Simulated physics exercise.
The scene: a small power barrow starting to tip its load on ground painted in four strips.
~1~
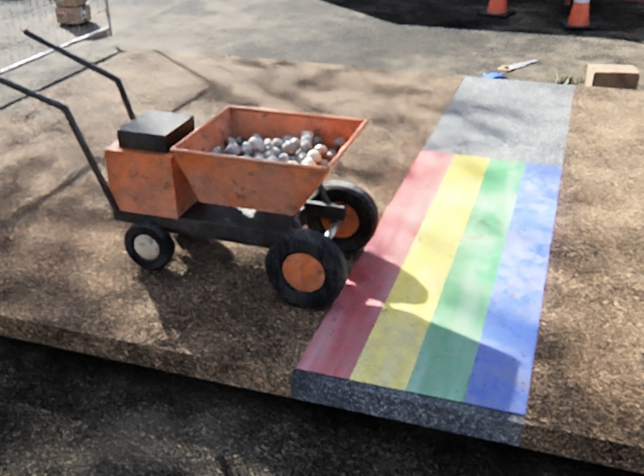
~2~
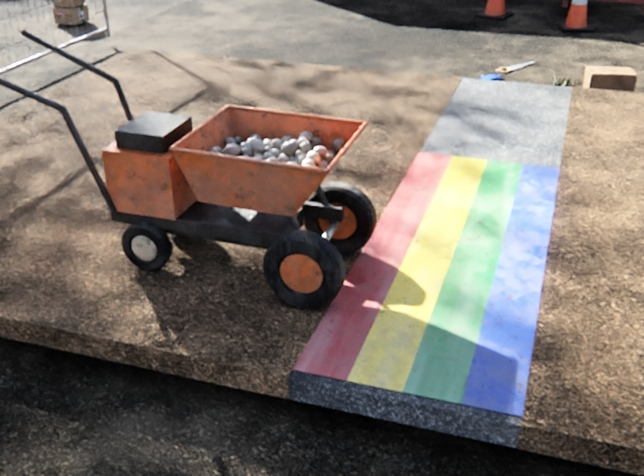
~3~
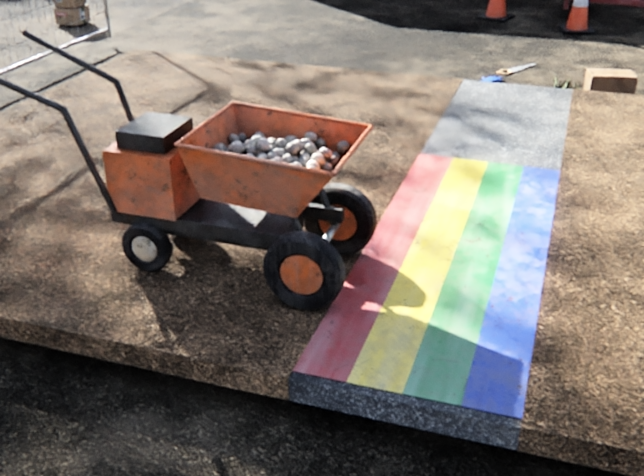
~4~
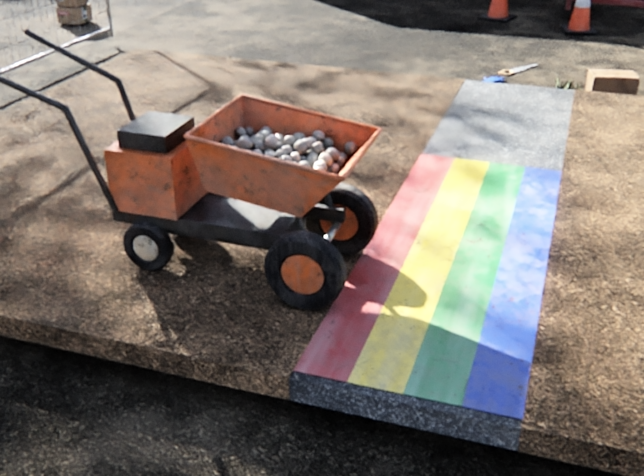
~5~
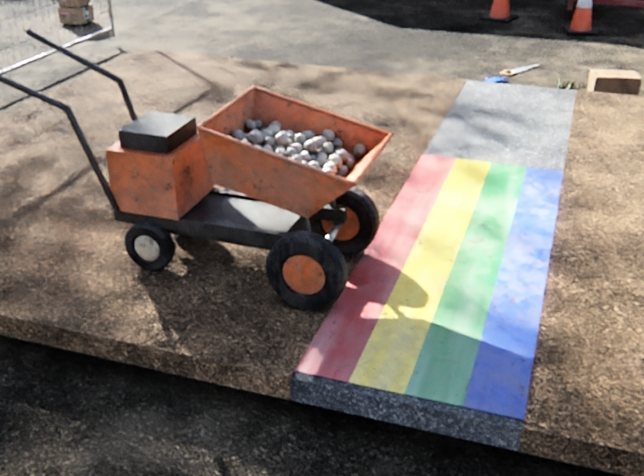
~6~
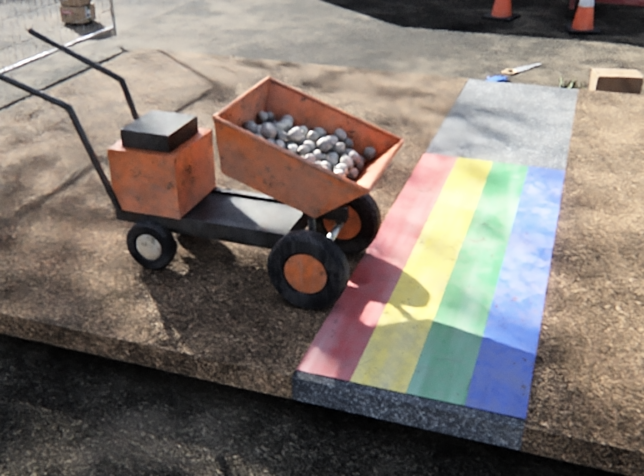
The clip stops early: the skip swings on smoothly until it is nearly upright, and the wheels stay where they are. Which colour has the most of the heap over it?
The heap favours the green strip.
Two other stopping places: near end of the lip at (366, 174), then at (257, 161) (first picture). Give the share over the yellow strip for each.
Near 0 % and 40 %.
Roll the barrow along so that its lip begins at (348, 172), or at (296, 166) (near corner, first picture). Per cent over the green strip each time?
In turn 40 and 30 in a hundred.
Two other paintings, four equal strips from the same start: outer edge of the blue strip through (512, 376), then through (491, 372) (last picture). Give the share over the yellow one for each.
About 10 and 10 per cent.
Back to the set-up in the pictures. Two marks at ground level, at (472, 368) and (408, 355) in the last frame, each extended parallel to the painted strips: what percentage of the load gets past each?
Roughly 40 per cent, and 90 per cent.
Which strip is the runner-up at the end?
The runner-up: That blue strip.
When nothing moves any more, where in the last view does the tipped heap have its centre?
At about (480, 298).
Soon after the last picture, skip tipped steeply; all in the skip.
A little later, skip tipped right over; most in the skip; a stray few over the yellow strip; about a quarter over the green strip; a stray few over the blue strip; a stray few falling.
Later still, skip tipped right over; a small part in the skip; a small part over the yellow strip; about half over the green strip; about a quarter over the blue strip; a small part off the paint.
At rest, skip tipped right over; none over the red strip; a small part over the yellow strip; about half over the green strip; about a quarter over the blue strip; a small part off the paint.
